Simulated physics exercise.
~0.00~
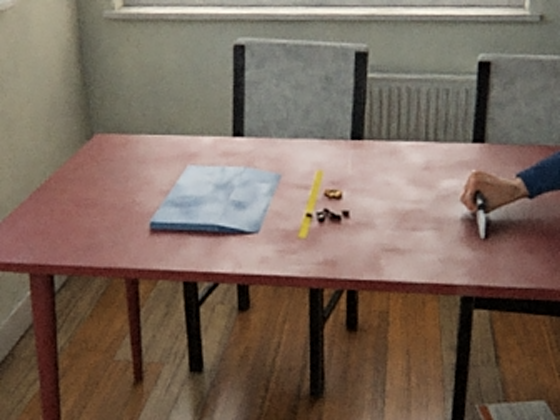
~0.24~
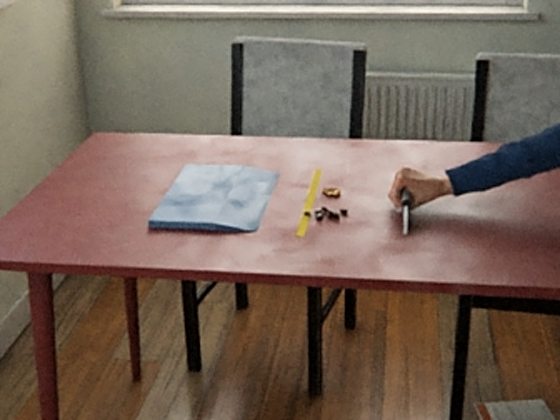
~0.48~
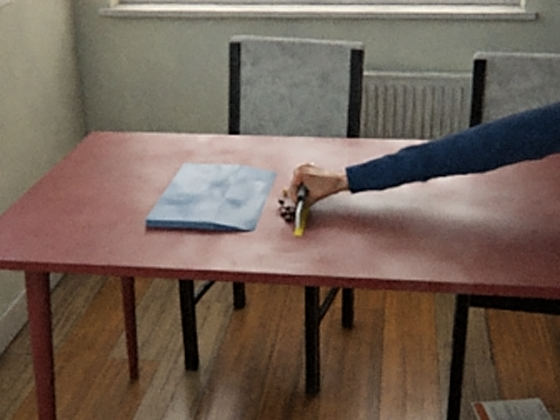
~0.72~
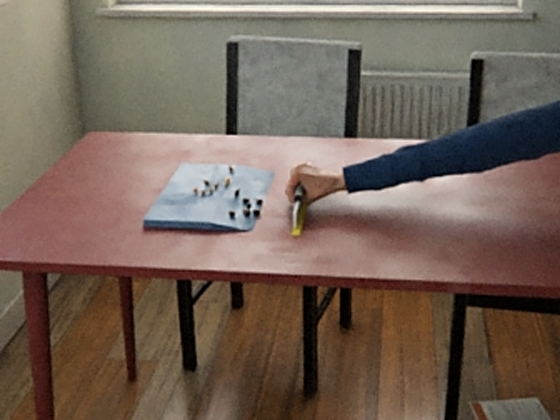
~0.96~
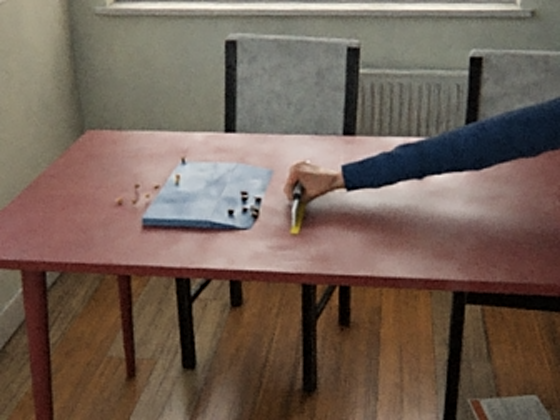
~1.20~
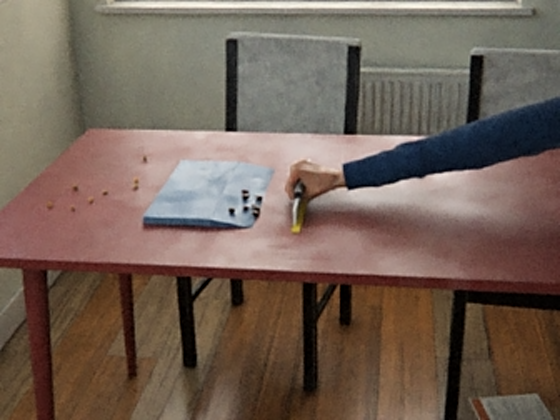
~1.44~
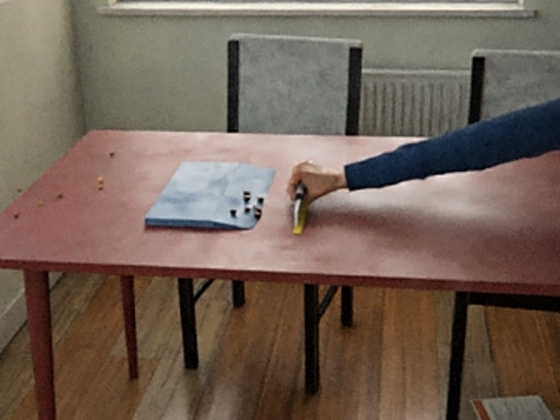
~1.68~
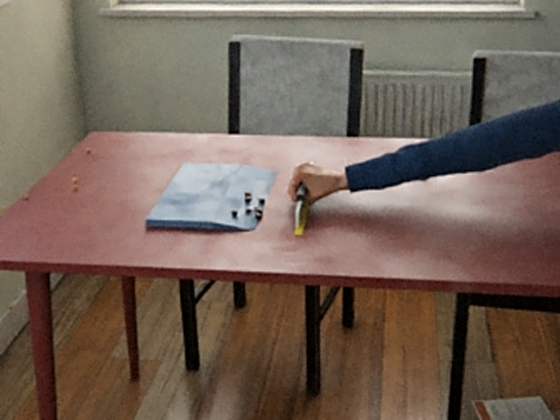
In this clip, a hand slides a scraper left across a red table to a strip of yellow tape, pushing small loose pieces onto a pale blue ramp. The back pieces scatter over it toward the table's left side, while the front dark ones stay near its right edge.
